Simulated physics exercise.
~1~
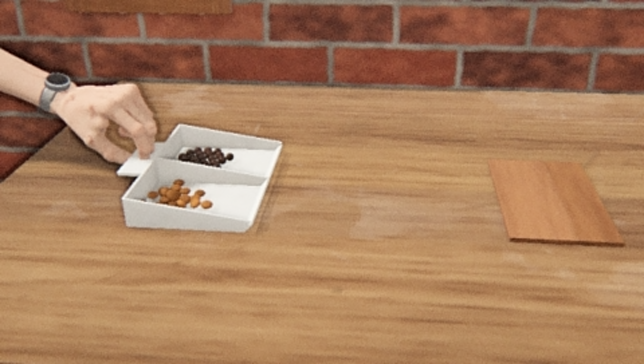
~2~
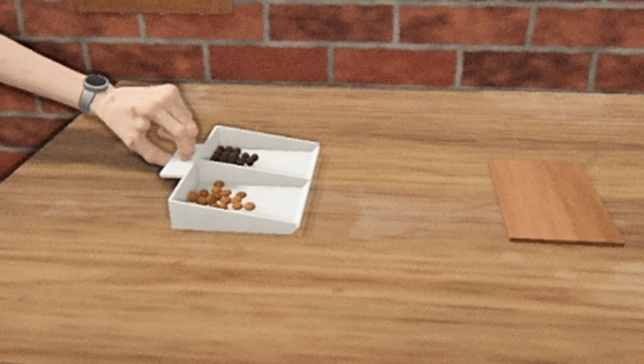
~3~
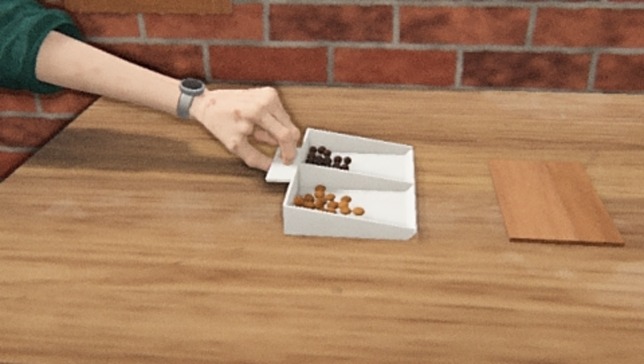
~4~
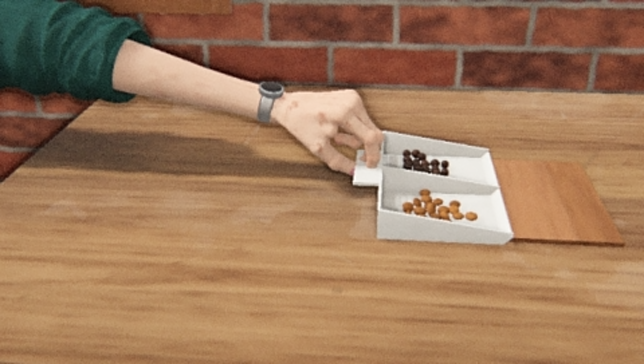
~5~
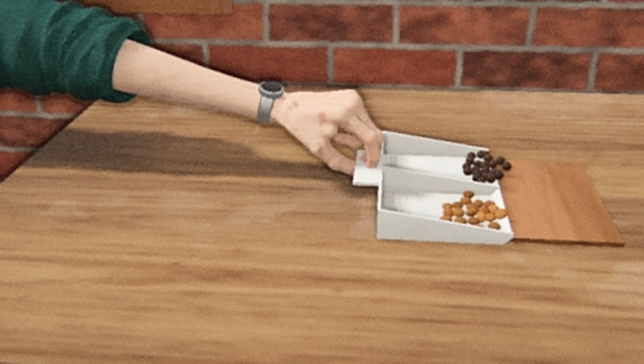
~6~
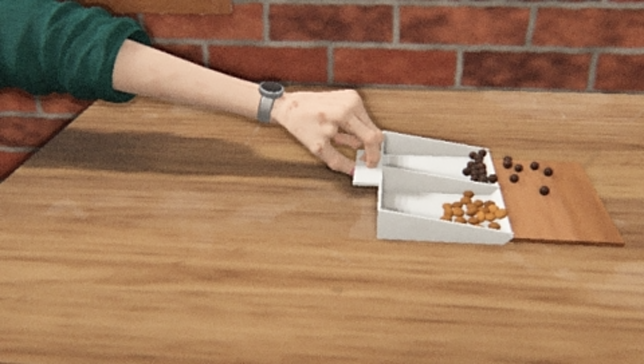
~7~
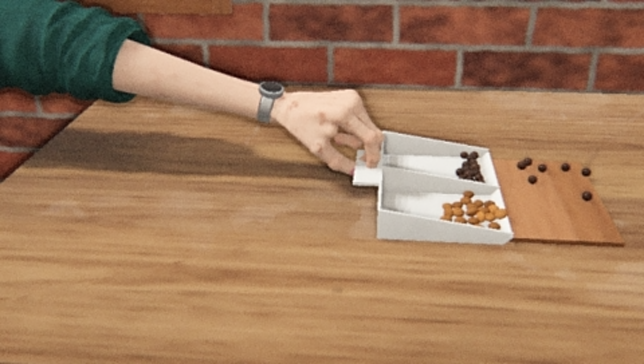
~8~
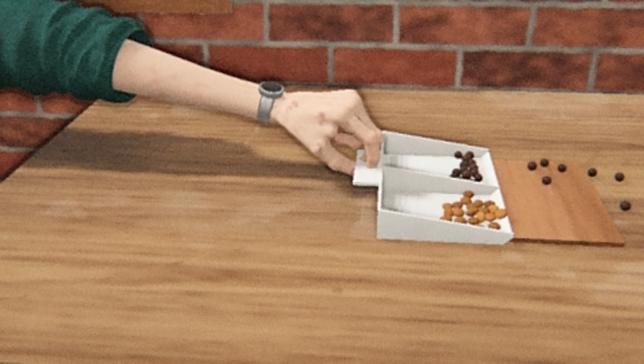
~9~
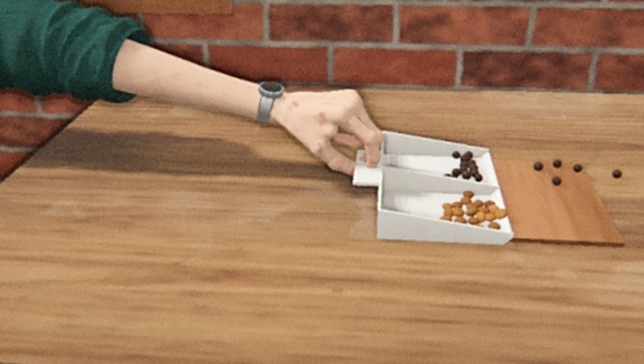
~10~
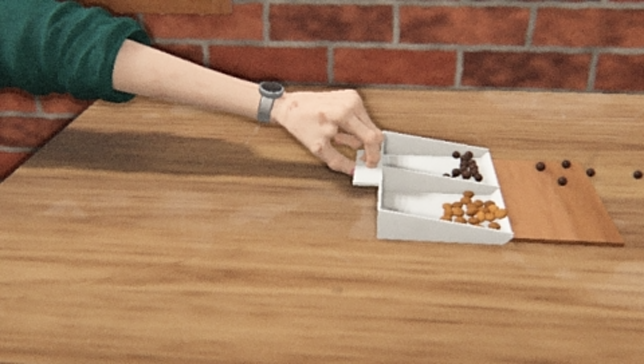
A hand with a grey watch and a green sleeve slides a white two-part tray rightward along a wooden table, seen from slightly above against a red brick wall. The back section holds small dark balls and the front one holds orange-brown pieces, while a flat reddish-brown board lies to the right. The tray stops against the board, and both handfuls shift towards its right end. Several dark balls spill over onto the board and roll right, some passing beyond it. The orange-brown pieces all stay inside, along with the remaining dark balls, as the hand keeps hold.
